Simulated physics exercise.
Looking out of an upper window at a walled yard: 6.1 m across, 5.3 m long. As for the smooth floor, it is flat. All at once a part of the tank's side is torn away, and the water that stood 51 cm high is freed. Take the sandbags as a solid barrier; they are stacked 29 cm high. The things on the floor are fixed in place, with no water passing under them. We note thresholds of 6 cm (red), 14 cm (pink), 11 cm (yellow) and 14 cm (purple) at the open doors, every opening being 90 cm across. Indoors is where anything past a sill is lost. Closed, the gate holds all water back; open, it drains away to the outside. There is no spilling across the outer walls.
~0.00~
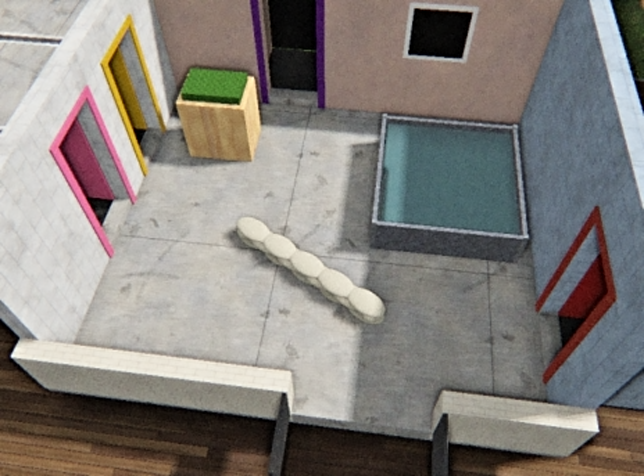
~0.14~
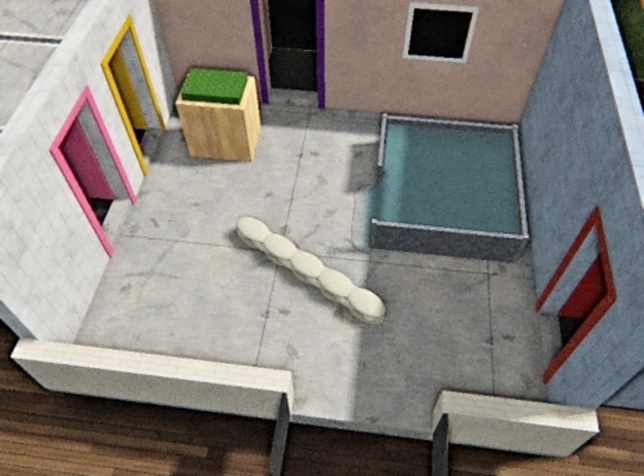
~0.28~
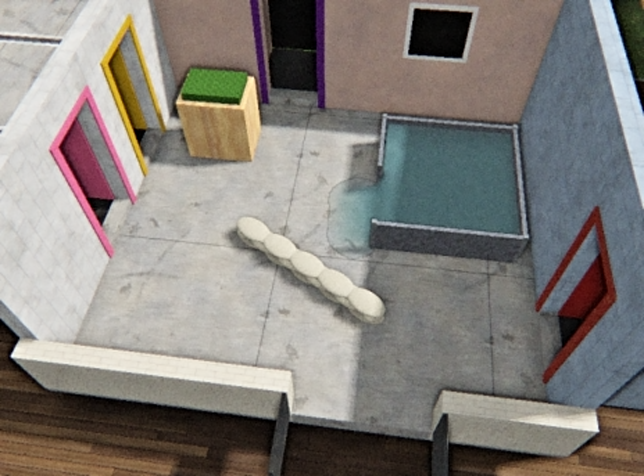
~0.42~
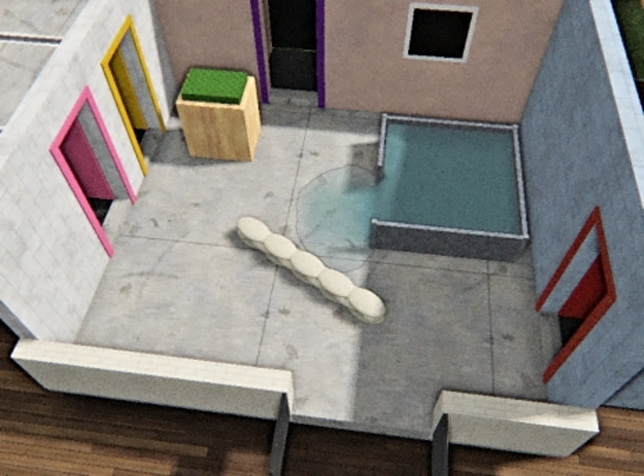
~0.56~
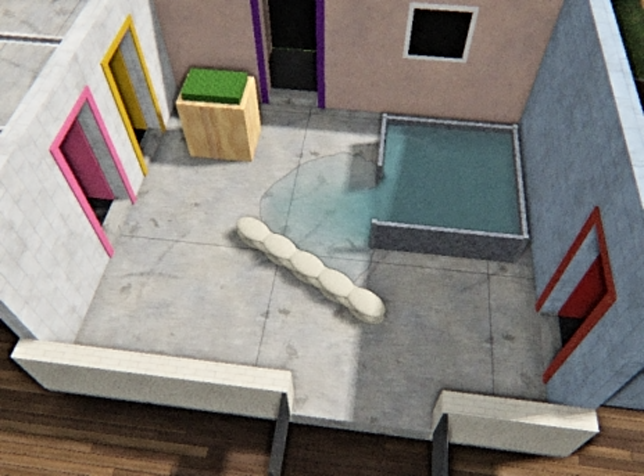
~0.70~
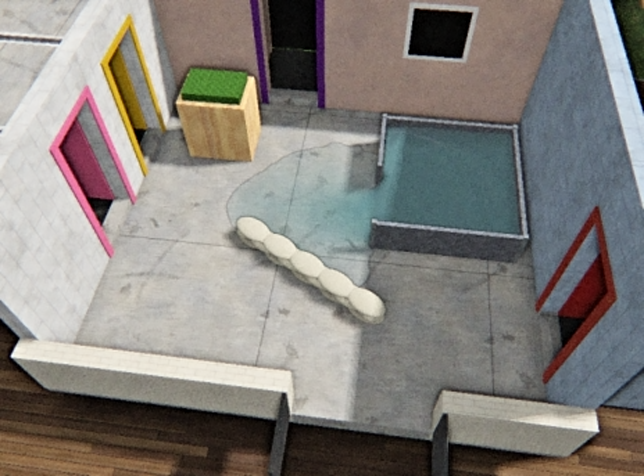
The clip opens on a walled yard seen from above, with a full tank at the right and a diagonal row of pale sandbags. The tank's left side gives way, and water pours through the gap, spreading leftward in a thin, widening sheet across the floor to the sandbags' upper end.
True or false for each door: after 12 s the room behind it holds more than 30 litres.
Red door: False; pink door: False; yellow door: True; purple door: False.
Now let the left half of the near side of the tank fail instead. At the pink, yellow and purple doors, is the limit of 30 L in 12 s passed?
The pink door comes out less than that, the yellow door less than that and the purple door less than that.
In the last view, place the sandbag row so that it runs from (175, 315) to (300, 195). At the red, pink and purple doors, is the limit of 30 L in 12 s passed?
At the red door the limit is not reached, at the pink door it is not reached, and at the purple door it is not reached.
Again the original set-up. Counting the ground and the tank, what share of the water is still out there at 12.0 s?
It comes to near 88 per cent.
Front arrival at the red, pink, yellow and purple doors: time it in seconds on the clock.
The front reaches red at 3.4 s, pink at 1.4 s, yellow at 1.6 s, purple at 2.2 s.
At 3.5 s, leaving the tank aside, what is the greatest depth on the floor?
Around 26 centimetres deep.
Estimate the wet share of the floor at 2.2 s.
Roughly 30 % of the floor is wet.
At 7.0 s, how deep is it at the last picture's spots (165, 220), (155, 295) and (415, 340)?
I'd read it as roughly 7, 3 and 2 cm, in that order.
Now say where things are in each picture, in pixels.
The first frame shows the tank at (448, 176) is whole and still, 51 cm deep.
In the second frame, the front is at (368, 188), 0.6 m from the gap at (377, 211); 0.2 m2 of floor is under water; 51 cm left at the back of the tank.
In the third frame, the front is at (340, 248), 0.8 m from the gap at (377, 212); 0.7 m2 of floor is under water; 51 cm left at the back of the tank.
In the fourth frame, water pours out at (377, 212) and has run 1.2 m, to (306, 194); typically 6 cm deep outside, 51 cm at the tank's back.
In the fifth frame, the front is at (271, 193), 1.7 m from the gap at (377, 212); 2.7 m2 of floor is under water; 51 cm left at the back of the tank.
In the sixth frame, water pours out at (377, 211) and has run 2.2 m, to (233, 208); typically 5 cm deep outside, 49 cm at the tank's back.
After 1.4 s water covers 25 % of the floor and is deepest (32 cm) near (309, 261); red door not reached, pink door 4 cm at the sill, 0 L in, yellow door not reached, purple door not reached.
After 2.2 s water covers 30 % of the floor and is deepest (30 cm) near (287, 249); red door not reached, pink door 11 cm at the sill, 0 L in, yellow door 23 cm at the sill, 13 L in, purple door 4 cm at the sill, 0 L in.
After 3.5 s water covers 50 % of the floor and is deepest (26 cm) near (148, 170); red door 3 cm at the sill, 0 L in, pink door 12 cm at the sill, 1 L in, yellow door 20 cm at the sill, 111 L in, purple door 13 cm at the sill, 0 L in.
After 7.0 s water covers 90 % of the floor and is deepest (15 cm) near (179, 98); red door 4 cm at the sill, 0 L in, pink door 7 cm at the sill, 1 L in, yellow door 12 cm at the sill, 171 L in, purple door 10 cm at the sill, 3 L in.
After 12.0 s water covers 95 % of the floor and is deepest (10 cm) near (517, 197); red door 8 cm at the sill, 4 L in, pink door 6 cm at the sill, 1 L in, yellow door 7 cm at the sill, 174 L in, purple door 5 cm at the sill, 3 L in.
